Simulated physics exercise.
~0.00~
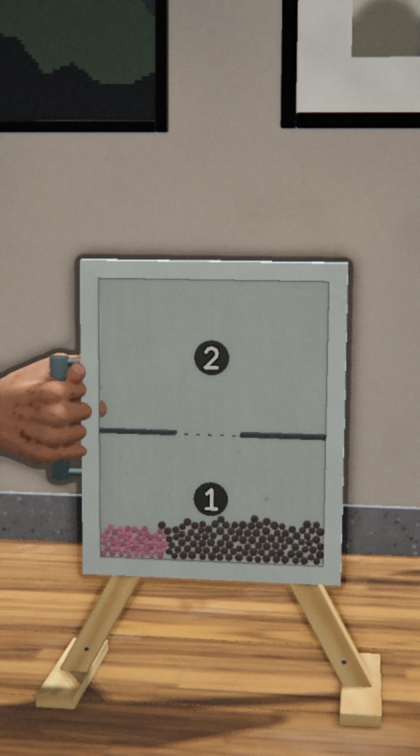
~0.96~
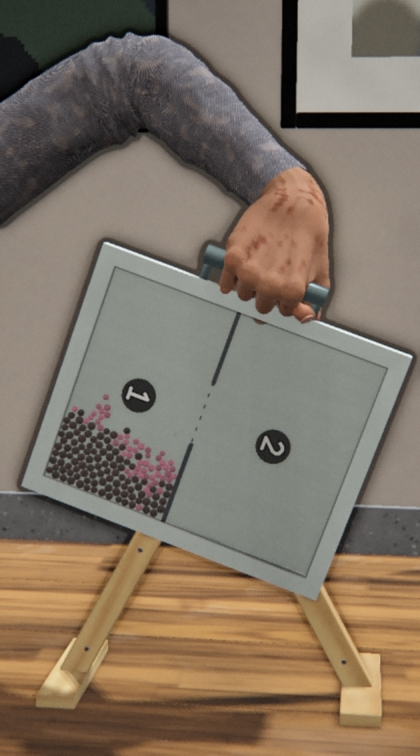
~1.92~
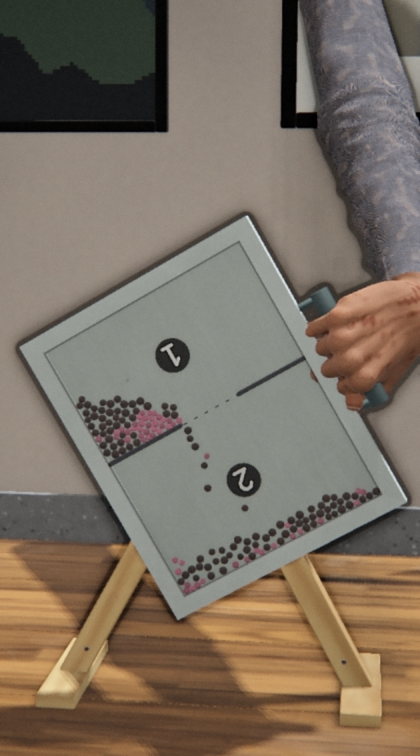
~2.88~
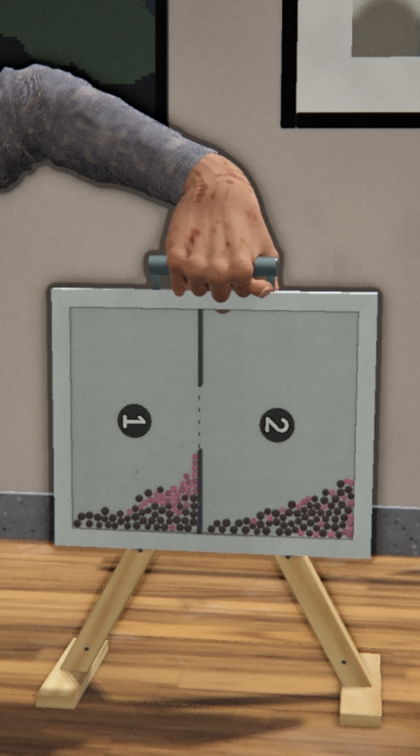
In a room with a wooden floor, a hand on a side handle turns an upright numbered box clockwise until nearly upside down, spilling dark and smaller pink beads through a gap, then swings it partway back, leaving it sideways with mixed beads in both chambers.
